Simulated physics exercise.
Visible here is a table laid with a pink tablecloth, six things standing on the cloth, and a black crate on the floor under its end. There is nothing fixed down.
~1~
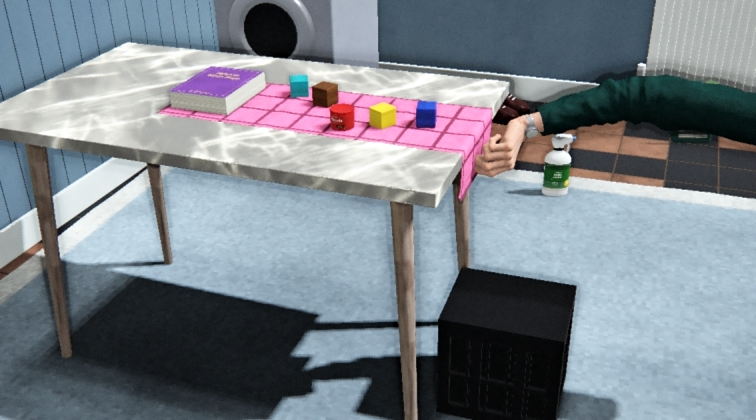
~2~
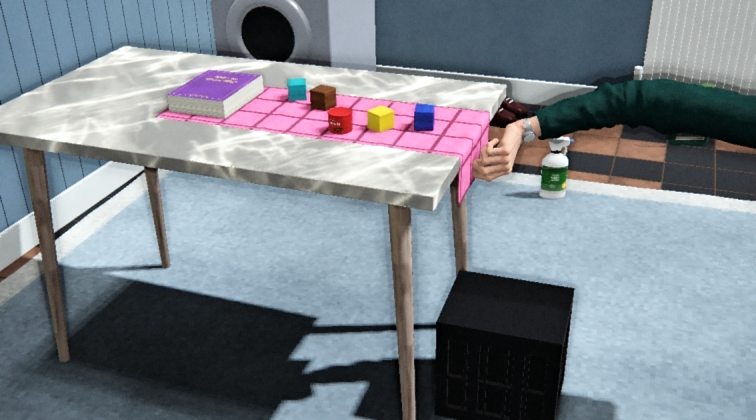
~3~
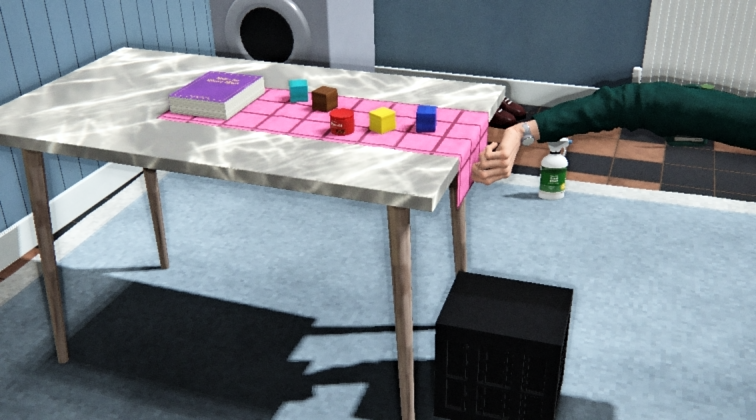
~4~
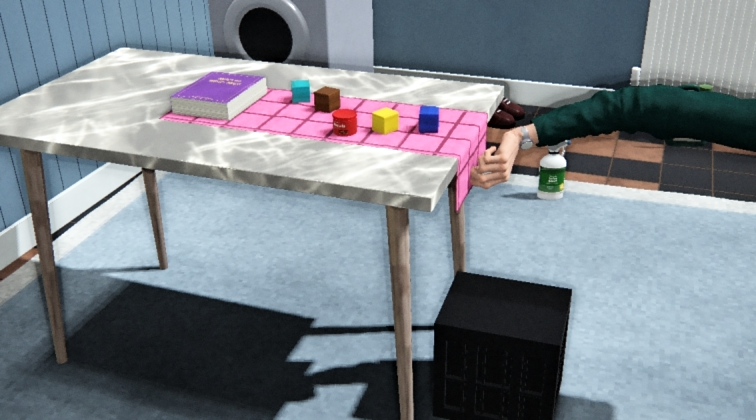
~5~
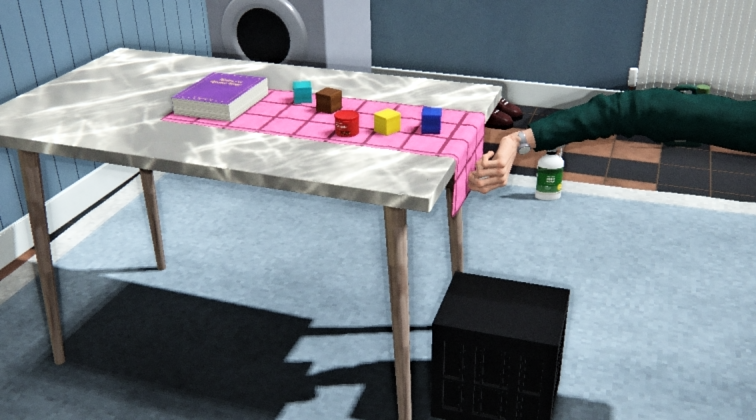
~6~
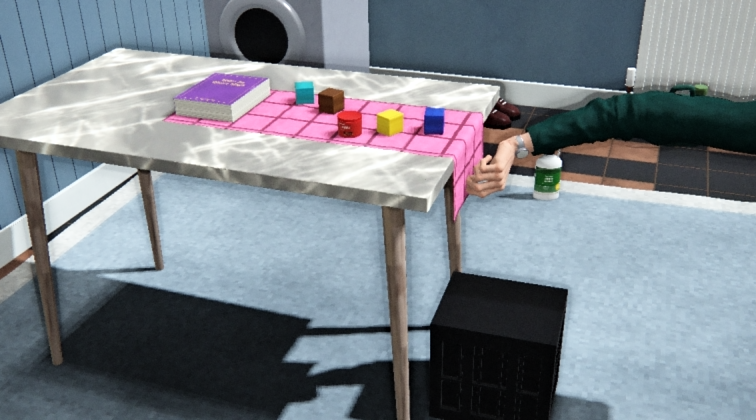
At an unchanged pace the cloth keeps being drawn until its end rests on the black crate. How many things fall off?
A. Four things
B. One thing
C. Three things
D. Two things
C.
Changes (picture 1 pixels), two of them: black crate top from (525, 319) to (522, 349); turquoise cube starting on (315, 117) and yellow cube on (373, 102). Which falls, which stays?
The turquoise cube does not stay aboard, and the yellow cube does not stay aboard.
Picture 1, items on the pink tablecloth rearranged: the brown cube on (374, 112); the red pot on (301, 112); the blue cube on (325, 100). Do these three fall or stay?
Watch the brown cube go down, the red pot hang on and the blue cube hang on.
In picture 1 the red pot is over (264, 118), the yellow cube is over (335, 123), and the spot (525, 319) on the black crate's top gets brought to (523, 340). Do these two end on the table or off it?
Result: Red pot still there, yellow cube gone.
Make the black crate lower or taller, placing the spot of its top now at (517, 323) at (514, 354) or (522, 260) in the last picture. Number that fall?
If so, 4 and 1.
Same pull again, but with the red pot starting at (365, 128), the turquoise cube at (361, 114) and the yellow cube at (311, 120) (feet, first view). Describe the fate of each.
Here's the result: The red pot leaves the top, the turquoise cube leaves the top and the yellow cube remains in place.
Early on, hem near (468, 245); blue cube gone.
Midway, hem near (468, 275); blue cube and yellow cube gone.
Near the end, hem on the crate; blue cube, yellow cube and red pot gone.
Finally, hem on the crate; blue cube, yellow cube and red pot gone. The count of fallen things is three.
